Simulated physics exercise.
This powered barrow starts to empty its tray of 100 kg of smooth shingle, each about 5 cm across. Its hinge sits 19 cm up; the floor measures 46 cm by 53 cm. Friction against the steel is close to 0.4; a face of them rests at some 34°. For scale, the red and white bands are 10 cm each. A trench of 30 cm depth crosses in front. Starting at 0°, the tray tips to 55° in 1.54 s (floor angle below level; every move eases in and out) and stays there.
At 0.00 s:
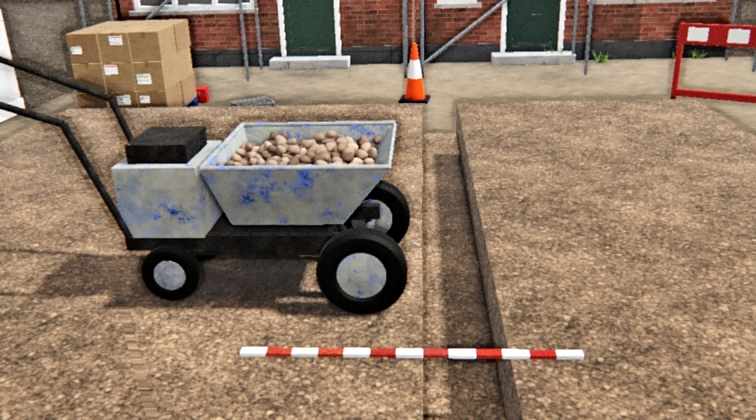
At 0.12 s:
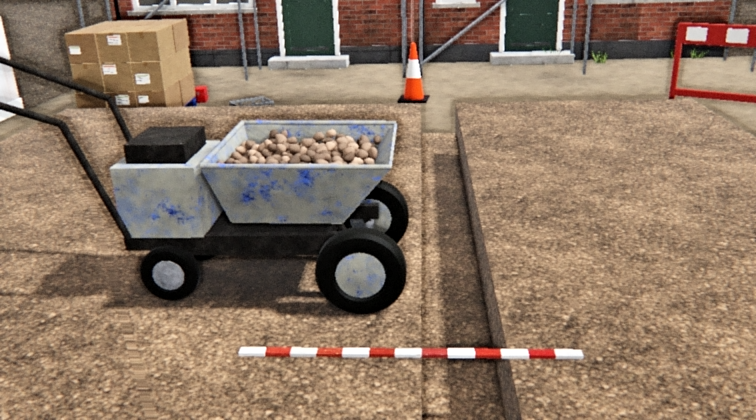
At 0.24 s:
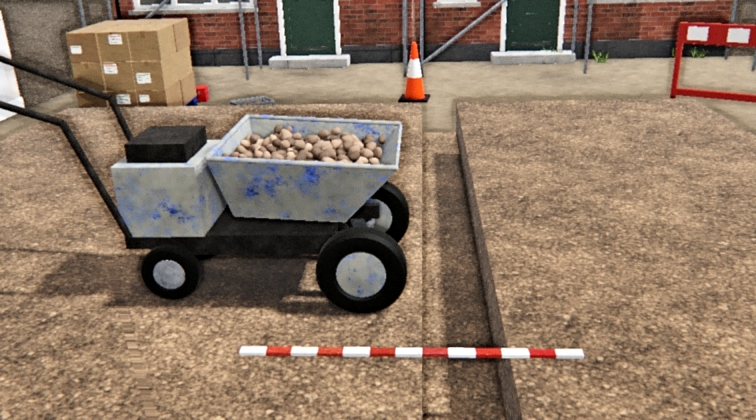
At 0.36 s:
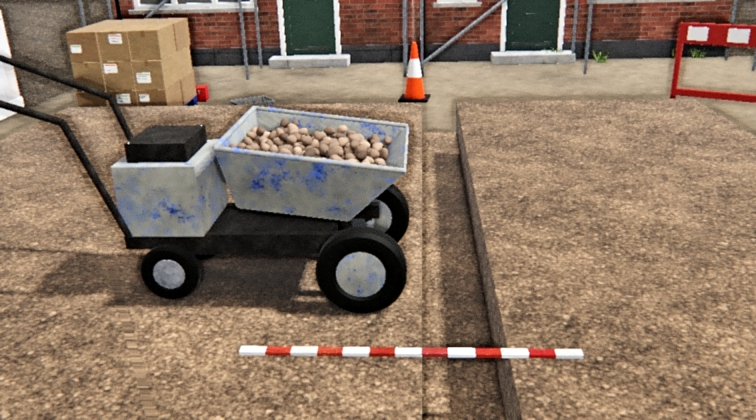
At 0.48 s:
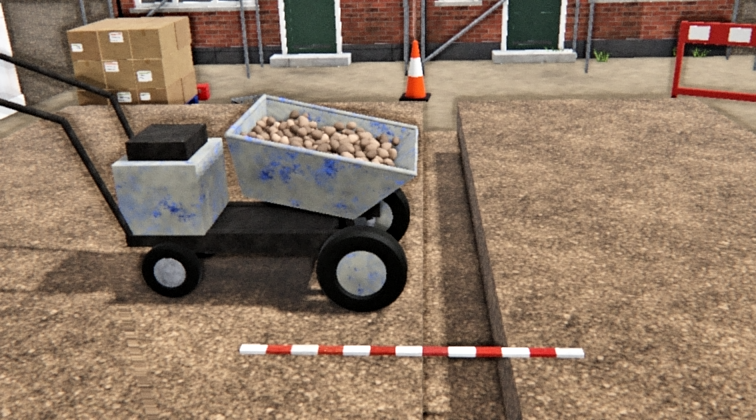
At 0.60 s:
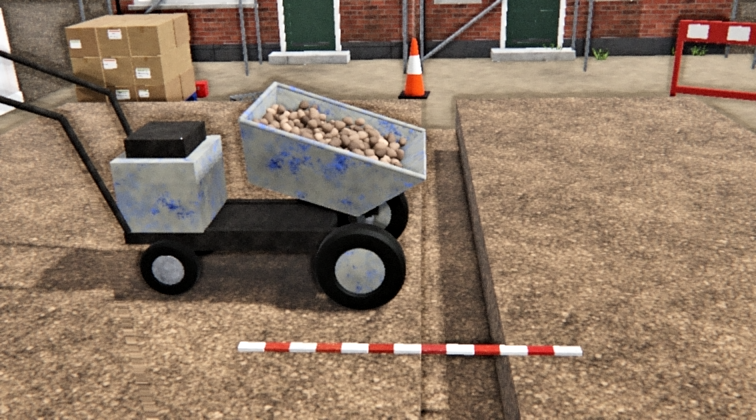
A pale, blue-smudged tray heaped with rounded brown stones sits on a black-framed barrow at left, seen from slightly above in a brown gritty yard before brick fronts with green doors. A red-and-white striped pole lies in front, a trench crosses at right, and boxes and an orange cone stand behind. The tray's rear rises slowly, then faster, tilting rightward as the stones shift slightly, while the wheels and view stay still.
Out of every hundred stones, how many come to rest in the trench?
Close to 36 in a hundred.
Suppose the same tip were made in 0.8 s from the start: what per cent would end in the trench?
In that case some 30 per cent.
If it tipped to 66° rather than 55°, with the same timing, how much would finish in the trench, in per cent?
Then about 35 per cent.
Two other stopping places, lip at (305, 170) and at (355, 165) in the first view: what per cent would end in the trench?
Near 65 per cent from the first place, 55 from the second.
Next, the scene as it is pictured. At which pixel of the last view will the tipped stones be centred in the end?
Their middle is at about (487, 274).
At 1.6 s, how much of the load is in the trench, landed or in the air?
About 5 per cent by then.
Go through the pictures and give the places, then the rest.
In the first frame, the tray is at 0°, its lip at (389, 167); the top of the load is at (303, 146).
The second frame shows lip at (390, 167), floor tilted 1°, highest stones at (303, 145); the stones move at 0.1 m/s on average.
In the third frame, the tray is at 4°, its lip at (397, 168); the top of the load is at (282, 139); the stones move at 0.2 m/s on average.
The fourth frame shows lip at (405, 171), floor tilted 8°, highest stones at (275, 133); the stones move at 0.3 m/s on average.
In the fifth frame, the tray is at 13°, its lip at (416, 175); the top of the load is at (281, 123); the stones move at 0.4 m/s on average.
The sixth frame shows lip at (425, 178), floor tilted 19°, highest stones at (292, 112); the stones move at 0.4 m/s on average.
After 1.2 s the floor is at 47°; 100 % in the tray; the foremost stones are at (452, 192).
After 1.6 s the floor is at 55°; 82 % in the tray, 7 % in the trench, 11 % past the trench; the foremost stones are at (539, 270).
After 2.0 s the floor is at 55°; 59 % in the tray, 10 % in the trench, 31 % past the trench; the foremost stones are at (600, 286).
After 3.9 s the floor is at 55°; 31 % in the tray, 36 % in the trench, 33 % past the trench; the foremost stones are at (640, 278).
